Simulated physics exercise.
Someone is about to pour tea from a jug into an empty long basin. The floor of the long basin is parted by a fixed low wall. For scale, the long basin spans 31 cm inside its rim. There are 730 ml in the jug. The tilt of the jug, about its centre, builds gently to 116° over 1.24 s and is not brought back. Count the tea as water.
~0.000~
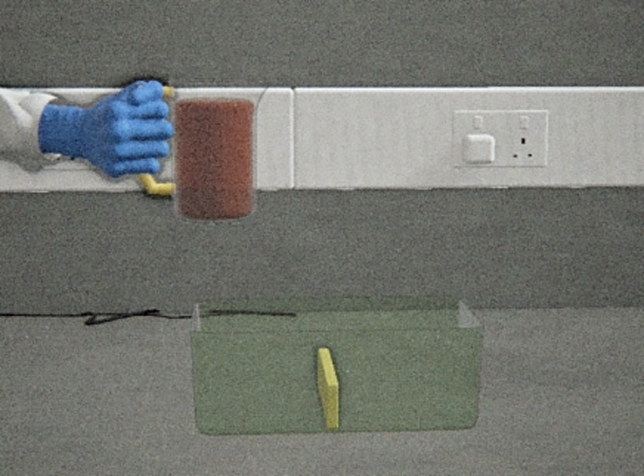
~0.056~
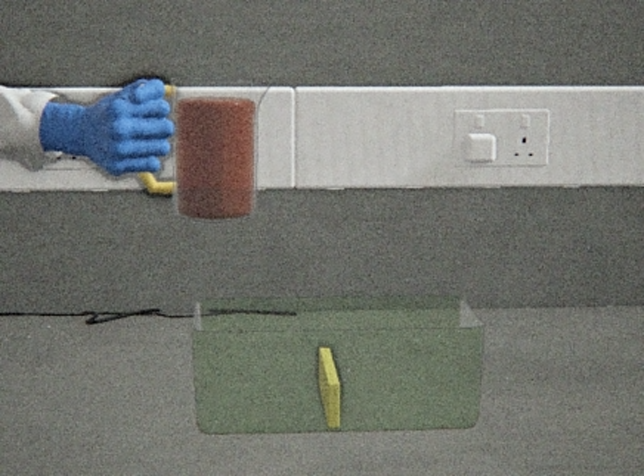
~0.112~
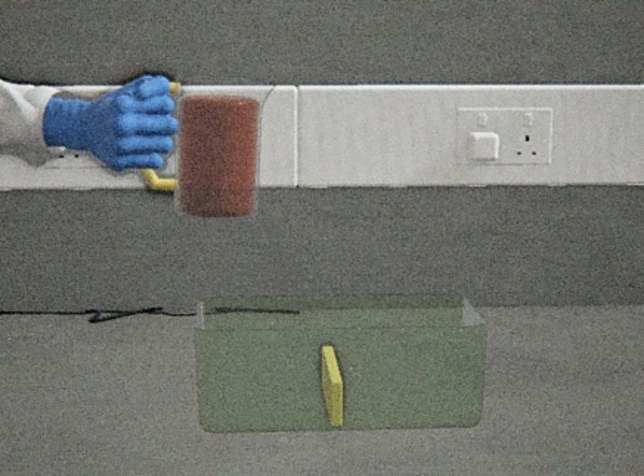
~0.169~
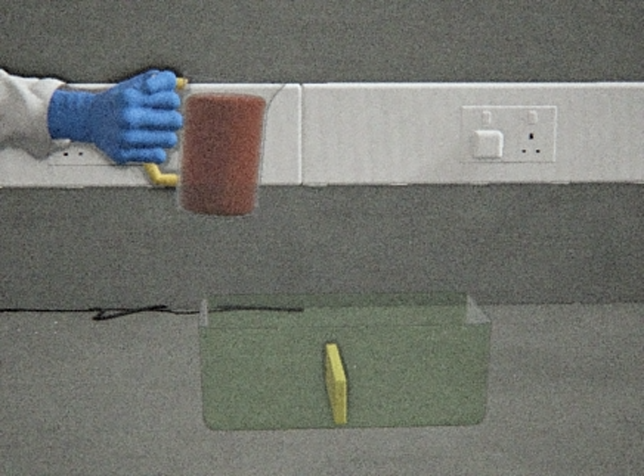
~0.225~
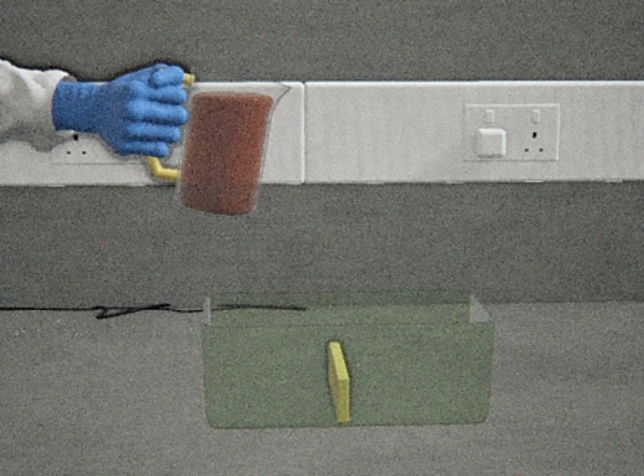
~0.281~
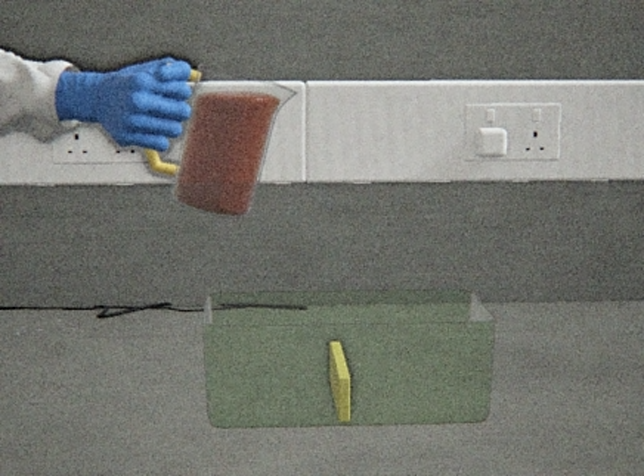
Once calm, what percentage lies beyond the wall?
Roughly 89 per cent is past the wall.
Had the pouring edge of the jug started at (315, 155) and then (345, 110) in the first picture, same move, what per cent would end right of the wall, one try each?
First 95, then 90 per cent.
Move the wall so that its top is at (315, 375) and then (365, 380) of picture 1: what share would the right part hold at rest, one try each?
First 95, then 40 per cent.
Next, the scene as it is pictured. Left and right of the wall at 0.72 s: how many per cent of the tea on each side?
Left about 0, right about 2.
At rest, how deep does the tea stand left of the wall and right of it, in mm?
Some 4 mm on the left and 30 mm on the right.
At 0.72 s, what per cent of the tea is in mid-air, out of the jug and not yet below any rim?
About 14 per cent.
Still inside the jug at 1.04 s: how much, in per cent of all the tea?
About 30 per cent.
By 0.72 s the tilt is 72° and 84 per cent is still to pour, 0 is left of the wall and 2 right of it.
By 1.04 s the tilt is 109° and 29 per cent is still to pour, 1 is left of the wall and 44 right of it.
By 1.38 s the tilt is 116° and 1 per cent is still to pour, 8 is left of the wall and 88 right of it.
By 1.74 s the tilt is 116° and 0 per cent is still to pour, 9 is left of the wall and 89 right of it.
At rest 9 per cent lies left of the wall, 89 right of it and 2 outside.
